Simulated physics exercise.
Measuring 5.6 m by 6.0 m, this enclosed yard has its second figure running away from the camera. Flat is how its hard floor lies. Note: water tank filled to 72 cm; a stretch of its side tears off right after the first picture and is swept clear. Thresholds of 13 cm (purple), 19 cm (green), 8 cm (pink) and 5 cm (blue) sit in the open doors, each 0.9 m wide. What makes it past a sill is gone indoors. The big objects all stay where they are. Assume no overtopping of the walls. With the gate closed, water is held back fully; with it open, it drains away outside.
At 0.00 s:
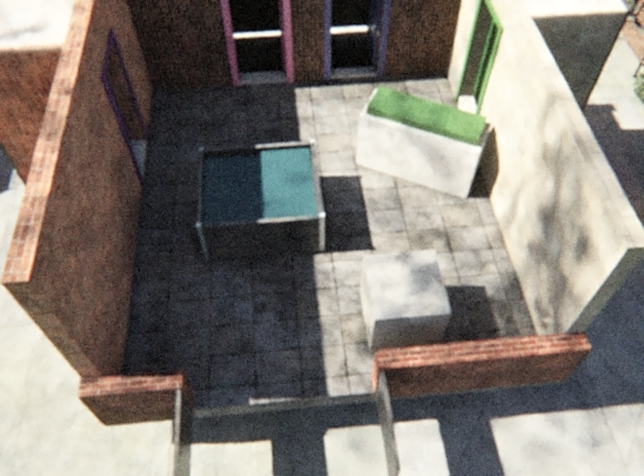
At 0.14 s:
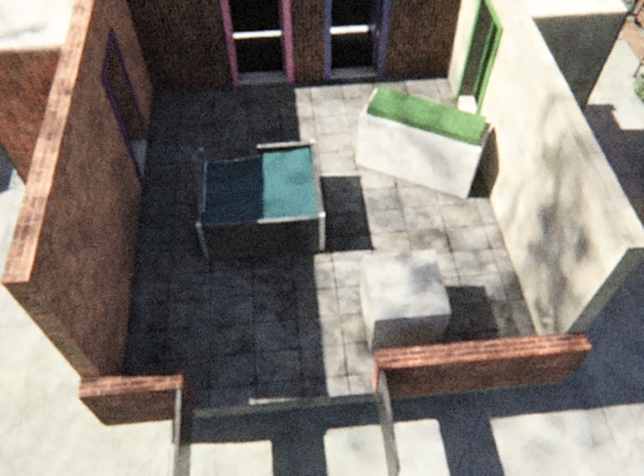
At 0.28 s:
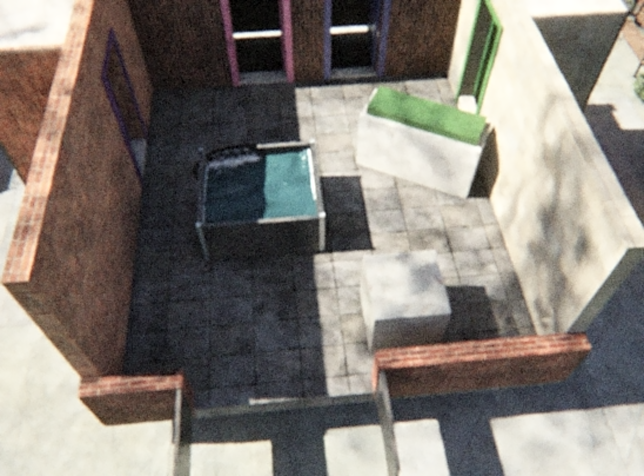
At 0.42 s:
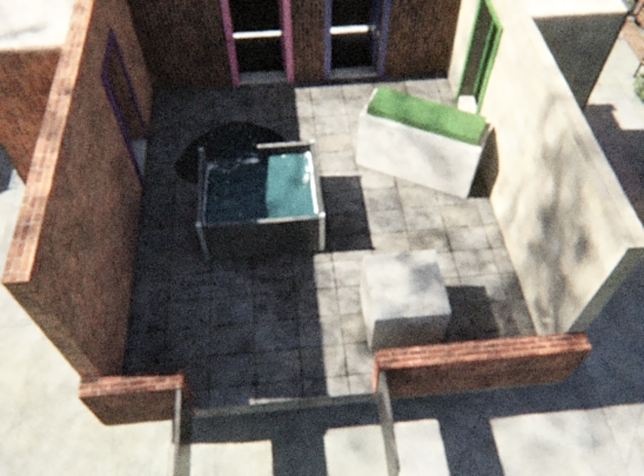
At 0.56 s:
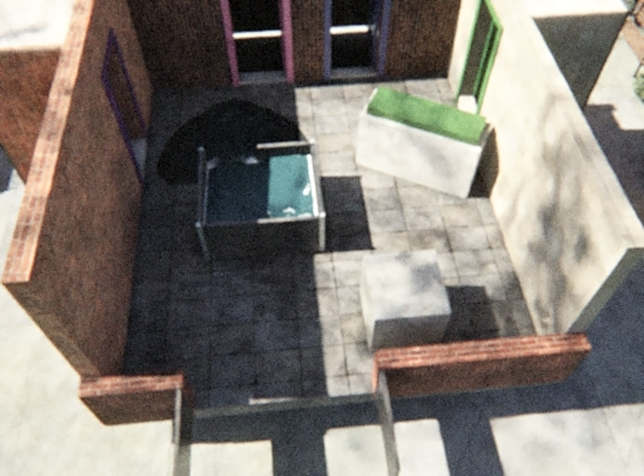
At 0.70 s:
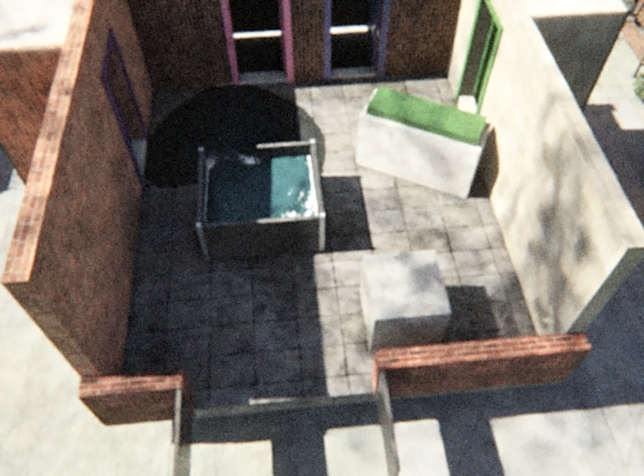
In a walled yard with a paved floor, an open tank of teal water loses part of its far side, and a dark wet patch appears behind it and spreads across the paving toward the back and left walls.
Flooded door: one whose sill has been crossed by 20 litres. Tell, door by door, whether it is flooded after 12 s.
Result: The purple door will undershoot the limit, the green door will undershoot the limit, the pink door will overshoot the limit, the blue door will overshoot the limit.
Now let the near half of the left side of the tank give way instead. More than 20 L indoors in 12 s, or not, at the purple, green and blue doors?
Then it goes purple fine, green fine, blue fine.
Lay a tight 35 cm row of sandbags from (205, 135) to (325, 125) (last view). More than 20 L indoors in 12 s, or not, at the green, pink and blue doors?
Then, at the green door it's not exceeded, at the pink door it's not exceeded, at the blue door it's exceeded.
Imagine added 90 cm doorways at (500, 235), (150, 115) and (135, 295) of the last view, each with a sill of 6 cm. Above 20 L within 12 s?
Note, doorways in listed order: Stays short, goes beyond, stays short.
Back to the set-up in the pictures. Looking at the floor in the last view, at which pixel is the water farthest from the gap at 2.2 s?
Somewhere around (428, 74).
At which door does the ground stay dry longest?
I'd say the green one.
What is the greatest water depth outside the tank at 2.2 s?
I'd say near 30 centimetres.
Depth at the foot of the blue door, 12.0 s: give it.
Depth: Approx. 7.0 cm.
After 1.4 s water covers 25 % of the floor and is deepest (47 cm) near (153, 98); purple door 13 cm at the sill, 0 L in, green door not reached, pink door 18 cm at the sill, 41 L in, blue door not reached.
After 2.2 s water covers 25 % of the floor and is deepest (30 cm) near (172, 104); purple door 8 cm at the sill, 2 L in, green door not reached, pink door 23 cm at the sill, 122 L in, blue door 7 cm at the sill, 1 L in.
After 3.5 s water covers 35 % of the floor and is deepest (20 cm) near (278, 84); purple door 14 cm at the sill, 4 L in, green door 4 cm at the sill, 0 L in, pink door 18 cm at the sill, 194 L in, blue door 8 cm at the sill, 5 L in.
After 7.0 s water covers 60 % of the floor and is deepest (16 cm) near (455, 98); purple door 7 cm at the sill, 8 L in, green door 14 cm at the sill, 0 L in, pink door 8 cm at the sill, 245 L in, blue door 5 cm at the sill, 13 L in.
After 12.0 s water covers 90 % of the floor and is deepest (11 cm) near (446, 73); purple door 5 cm at the sill, 8 L in, green door 8 cm at the sill, 0 L in, pink door 7 cm at the sill, 246 L in, blue door 7 cm at the sill, 52 L in.
